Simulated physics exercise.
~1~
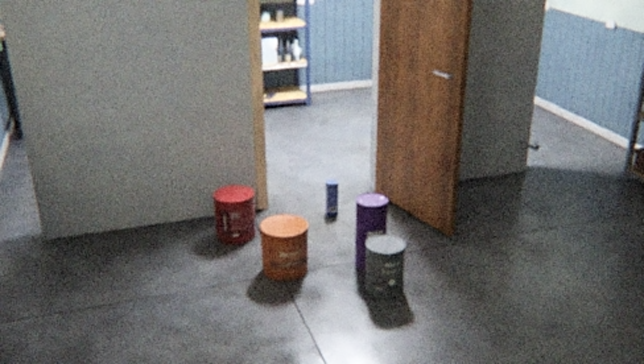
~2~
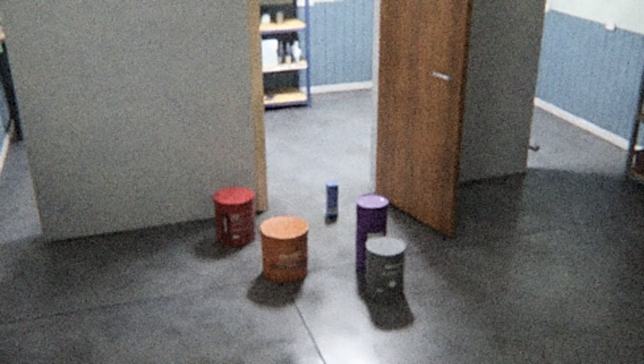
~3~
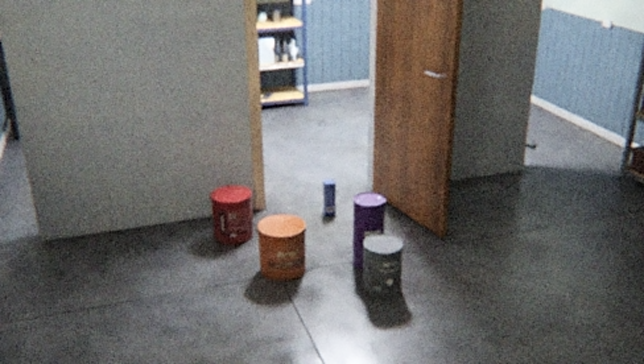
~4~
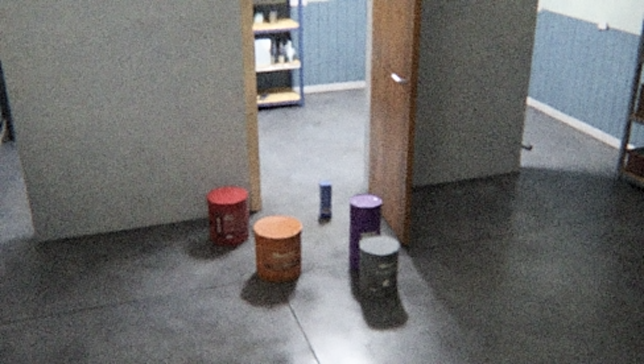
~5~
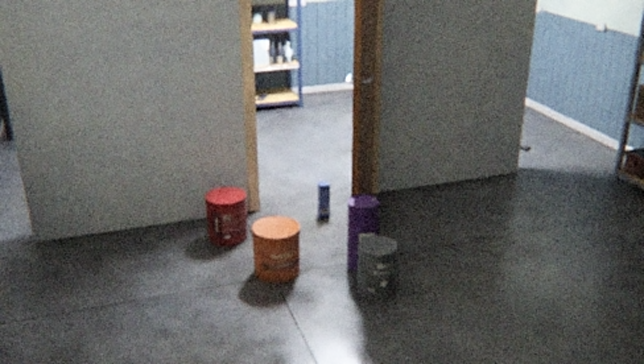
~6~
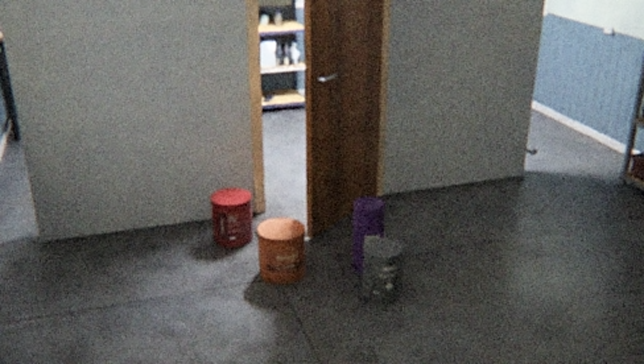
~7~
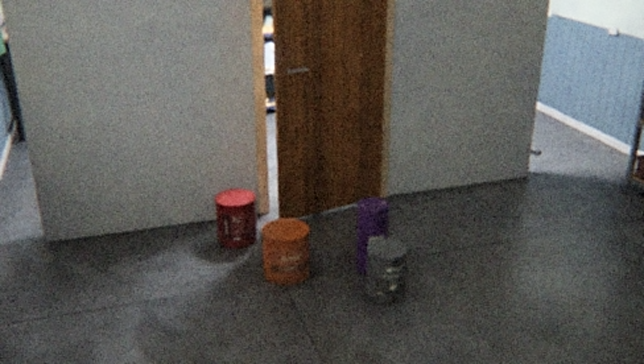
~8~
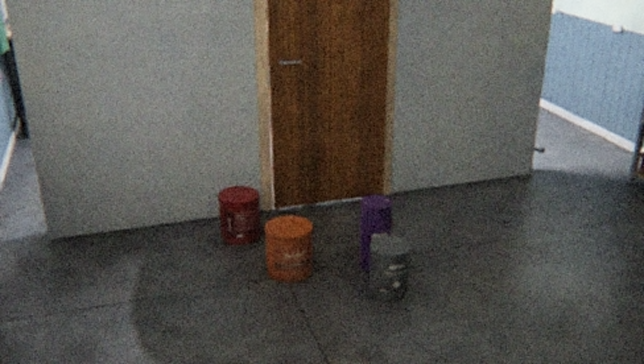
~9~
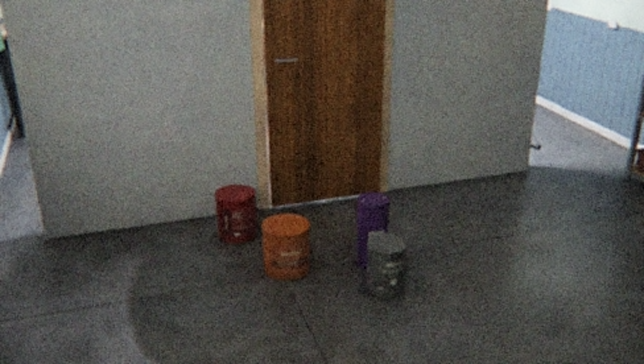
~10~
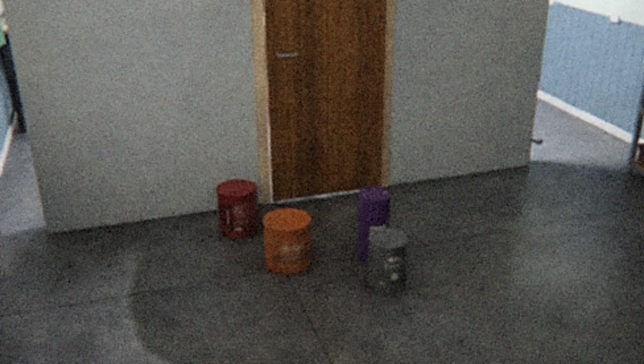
Wooden door swinging shut in a grey partition, hiding the small blue carton behind it, four coloured pails and canisters standing in front.
